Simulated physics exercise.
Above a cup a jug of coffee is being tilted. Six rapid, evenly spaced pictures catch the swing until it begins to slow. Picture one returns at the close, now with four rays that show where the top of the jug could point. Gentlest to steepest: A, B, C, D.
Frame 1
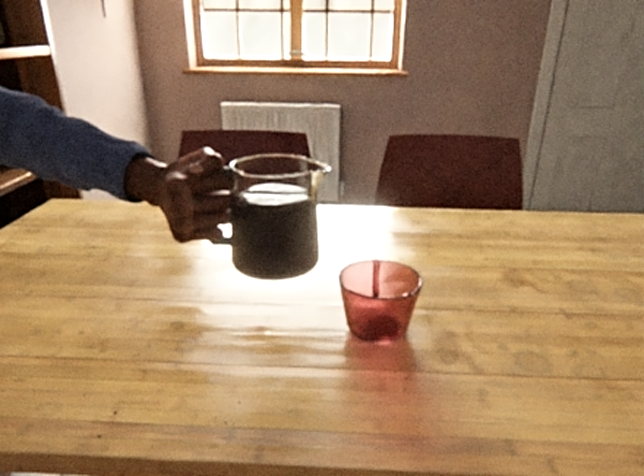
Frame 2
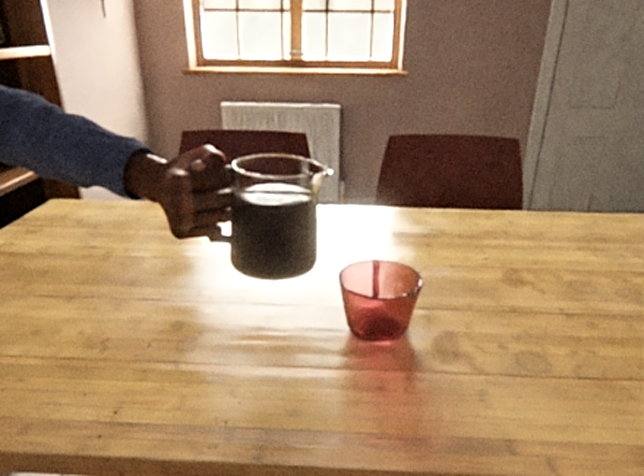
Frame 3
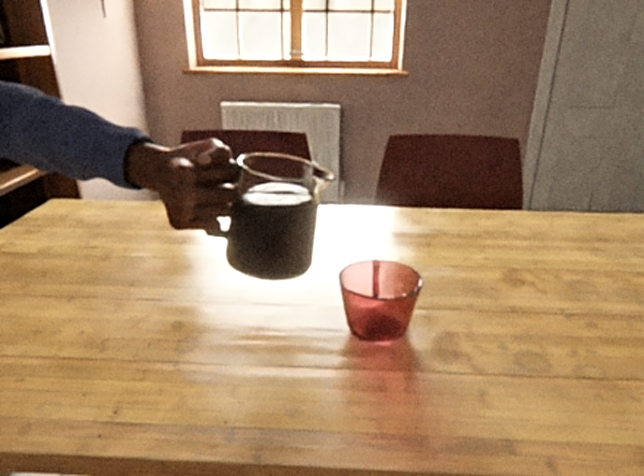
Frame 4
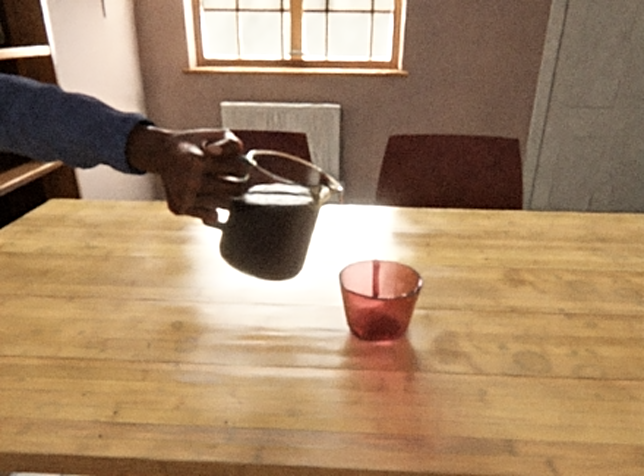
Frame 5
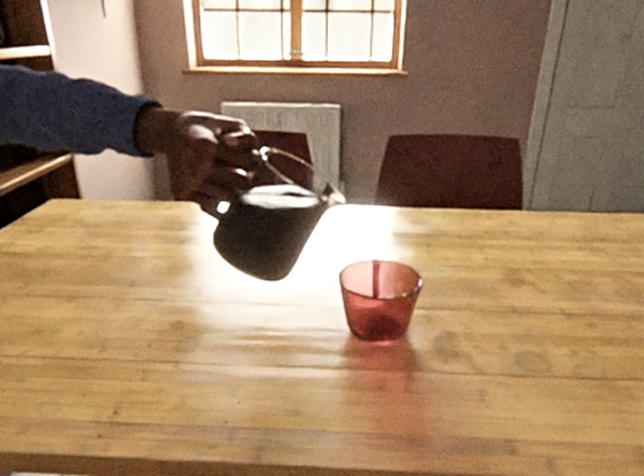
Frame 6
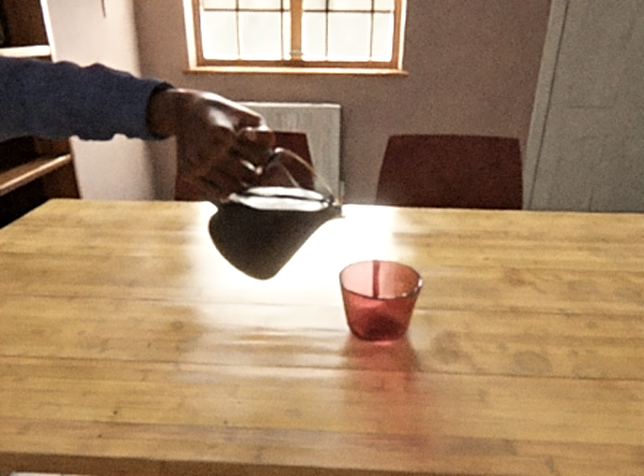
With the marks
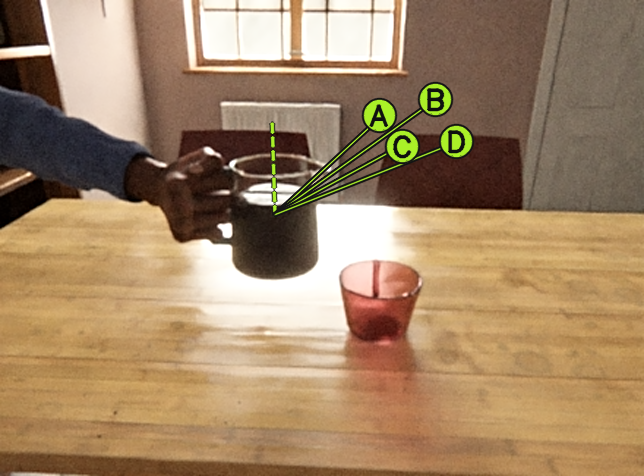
A glass jug of dark coffee is tilted rightward by a hand above a red cup.
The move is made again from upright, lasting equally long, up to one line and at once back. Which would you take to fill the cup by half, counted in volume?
Best: D.
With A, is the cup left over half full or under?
Under.
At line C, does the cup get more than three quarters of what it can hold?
No, less.
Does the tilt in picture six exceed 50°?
No, it does not.
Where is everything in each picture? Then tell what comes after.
Upright, lip at (328, 169); rim of the cup round (380, 277); nothing has left yet.
Tipped about 2°, lip at (330, 171); nothing has left yet.
Tipped about 8°, lip at (335, 177); nothing has left yet.
Tipped about 18°, lip at (340, 188); nothing has left yet.
Tipped about 30°, lip at (345, 201); nothing has left yet.
Tipped about 42°, lip at (346, 216); nothing has left yet.
On the marked copy, A at (368, 128); B at (421, 109); C at (386, 153); D at (441, 148).
For line A, the cup ends with about 11 % of what it can hold.
For line B, the cup ends with about 21 % of what it can hold.
For line C, the cup ends with about 36 % of what it can hold.
For line D, the cup ends with about 56 % of what it can hold.
